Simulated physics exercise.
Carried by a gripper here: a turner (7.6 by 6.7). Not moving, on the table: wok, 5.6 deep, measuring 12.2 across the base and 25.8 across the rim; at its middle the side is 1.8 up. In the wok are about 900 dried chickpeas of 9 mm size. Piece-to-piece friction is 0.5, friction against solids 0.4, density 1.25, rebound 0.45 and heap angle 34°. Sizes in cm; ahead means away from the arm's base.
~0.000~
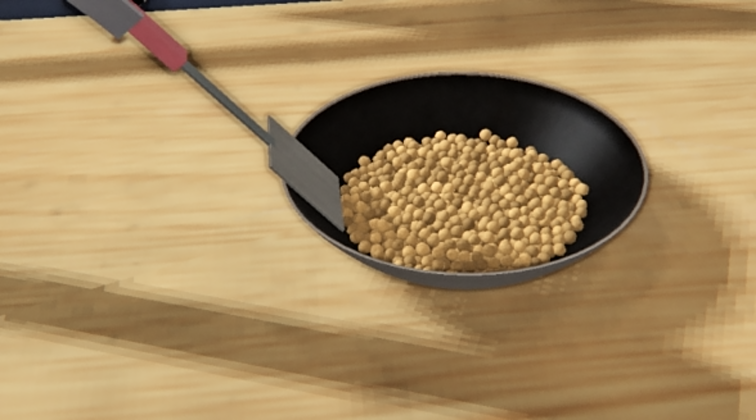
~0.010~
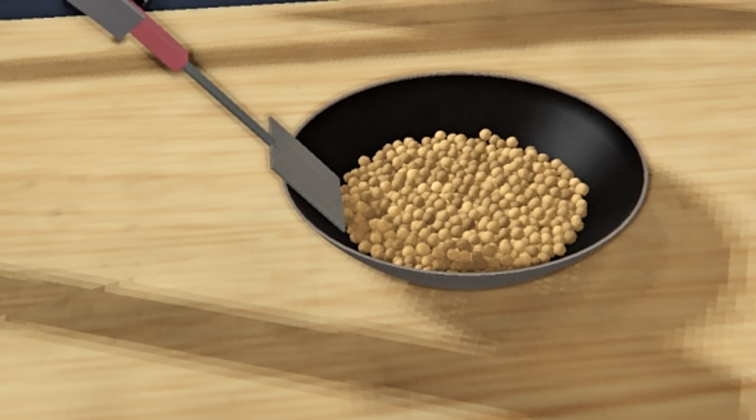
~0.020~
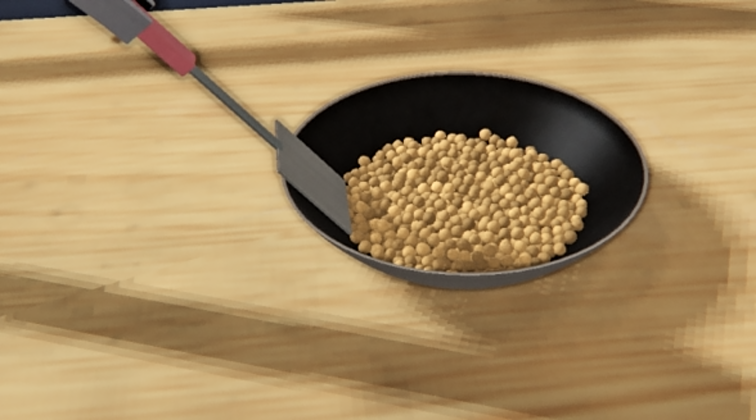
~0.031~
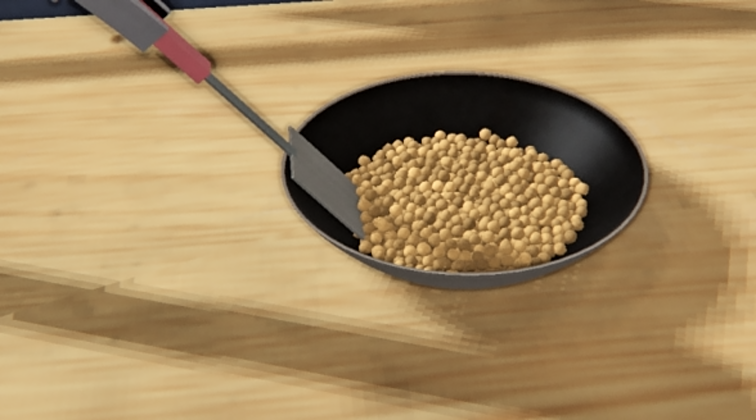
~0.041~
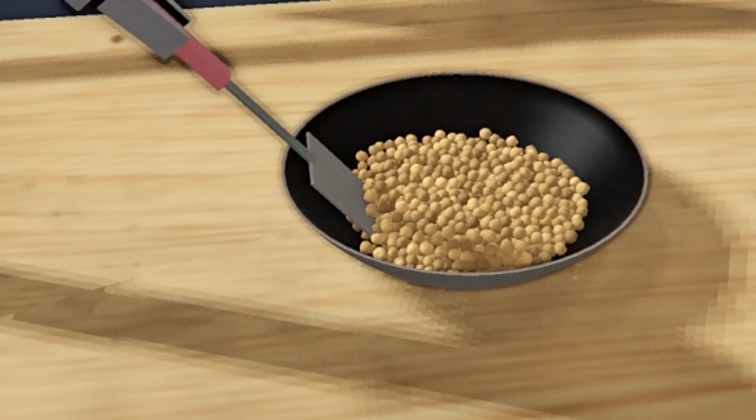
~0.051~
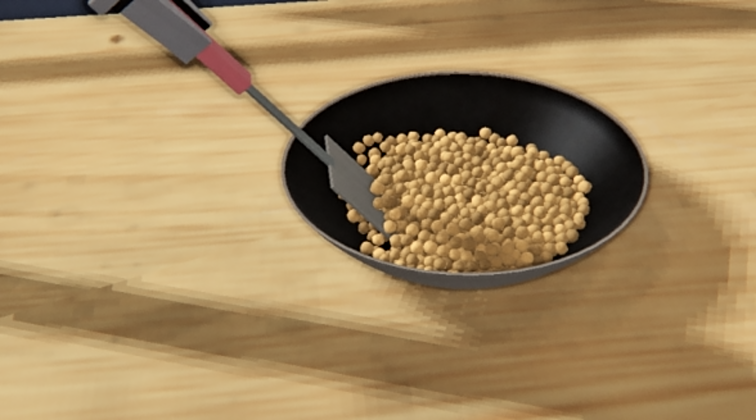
On a pale wooden surface, a black wok holds a heap of small tan chickpeas, with a gripper-held turner resting its flat grey blade at the left edge. The blade barely moves at first, then slides right into the heap, nudging the nearest chickpeas while some sit behind it.
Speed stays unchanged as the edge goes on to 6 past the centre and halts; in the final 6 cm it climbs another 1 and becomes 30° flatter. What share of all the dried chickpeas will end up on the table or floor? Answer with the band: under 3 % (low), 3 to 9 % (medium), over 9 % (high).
Medium, 3 to 9 %.
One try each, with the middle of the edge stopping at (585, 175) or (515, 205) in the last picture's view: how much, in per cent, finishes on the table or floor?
I'd say some 30 per cent, then some 0 per cent.
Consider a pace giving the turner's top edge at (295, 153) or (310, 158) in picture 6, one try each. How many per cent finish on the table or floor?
Estimates: About 0 %, about 0 %.
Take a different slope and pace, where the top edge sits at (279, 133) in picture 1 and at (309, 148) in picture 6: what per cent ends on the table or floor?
About 0 per cent.
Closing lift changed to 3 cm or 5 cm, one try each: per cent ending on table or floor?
Roughly 10 % and then 15 %.
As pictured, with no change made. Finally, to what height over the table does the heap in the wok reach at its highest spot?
About 7.0 cm.
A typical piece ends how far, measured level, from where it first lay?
Distance: Near 4 cm.
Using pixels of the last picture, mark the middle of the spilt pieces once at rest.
Pixel estimate: About (724, 211).
After 0.08 s, sloping 51°, highest piece 6 above the table; 900 in the wok.
After 0.10 s, sloping 42°, highest piece 7 above the table; 900 in the wok.
After 0.31 s, sloping 21°, highest piece 7 above the table; 859 in the wok, 35 on the table or floor, 6 on the blade or in flight.
After 1.36 s, sloping 21°, highest piece 7 above the table; 859 in the wok, 41 on the table or floor.
In the end, 859 in the wok, 41 on the table or floor. That is 5 % on the table or floor.
